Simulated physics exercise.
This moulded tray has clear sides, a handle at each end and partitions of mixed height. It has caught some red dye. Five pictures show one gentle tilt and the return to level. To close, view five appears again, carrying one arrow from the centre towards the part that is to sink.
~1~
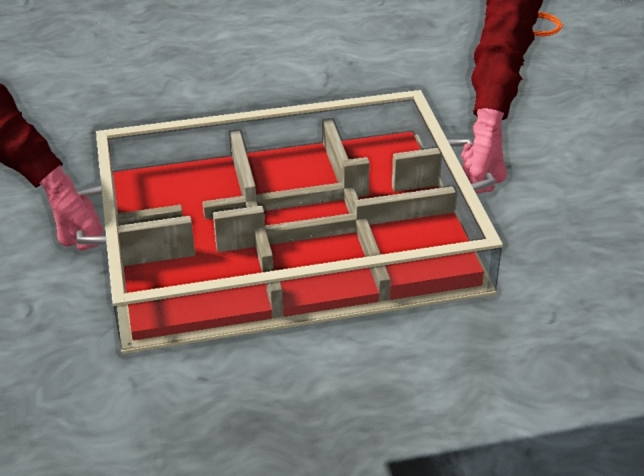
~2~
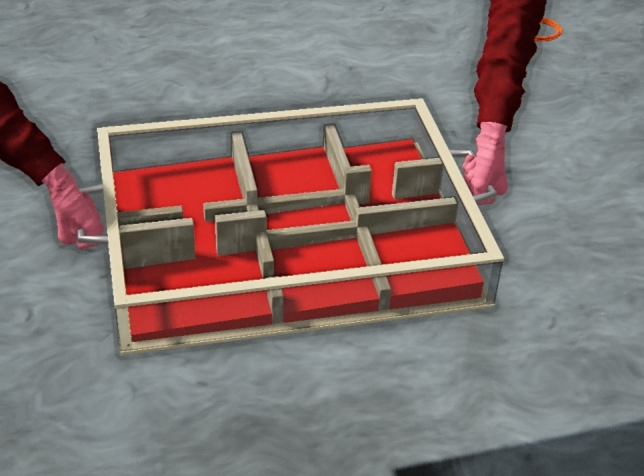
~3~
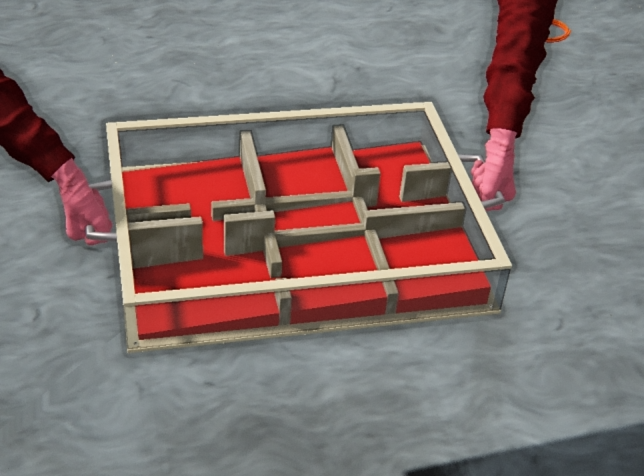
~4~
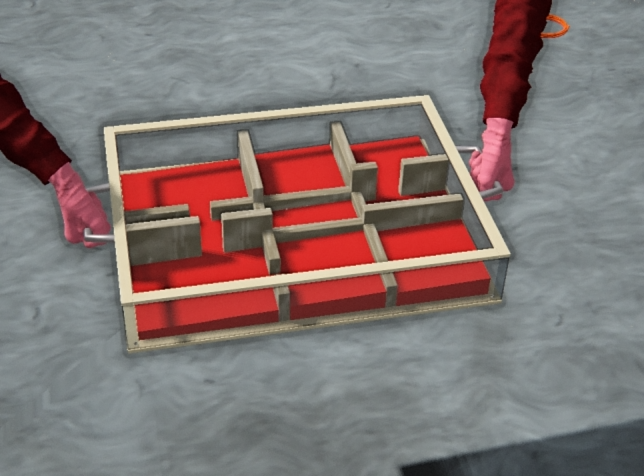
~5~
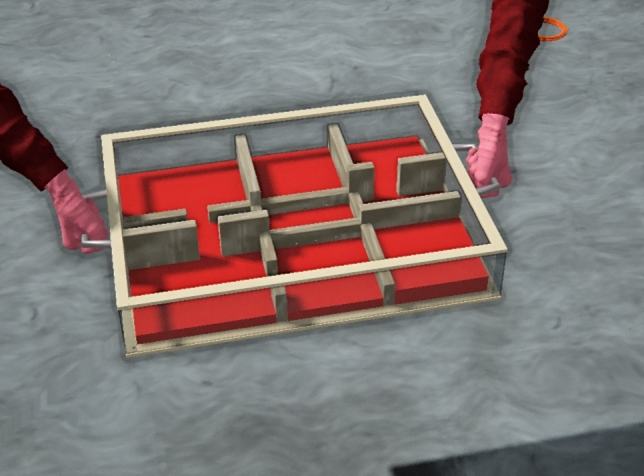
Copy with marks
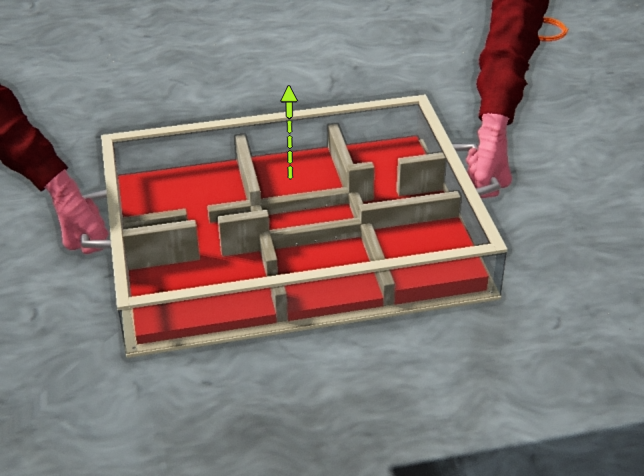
To begin with, two pink hands below dark red sleeves hold a clear-sided, partitioned tray of red dye level by its end handles. The hands tip it slightly down to the front right, then a little further, before easing it back to level, with the red staying behind the walls throughout.
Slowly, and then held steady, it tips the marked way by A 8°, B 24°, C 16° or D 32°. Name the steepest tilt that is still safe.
Take B.
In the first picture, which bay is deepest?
It is the front right one.
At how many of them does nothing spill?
Three of them.
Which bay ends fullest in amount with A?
The back left bay.
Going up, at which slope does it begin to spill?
It is D.
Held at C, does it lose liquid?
No, that is safe.
The tray is level; deepest in the front right bay, at (420, 246), shallowest in the back left.
Tipped about 3° down to the front right; no wall is crossed.
Tipped about 5° down to the front right; no wall is crossed.
Tipped about 2° down to the front right; no wall is crossed.
The tray is level; deepest in the front right bay, at (425, 251), shallowest in the front middle.
The arrow ends at (288, 91).
With A, nothing spills; the back left bay holds the most.
With B, nothing spills; the back left bay holds the most.
With C, nothing spills; the back left bay holds the most.
With D, about 6 % goes over the rim.
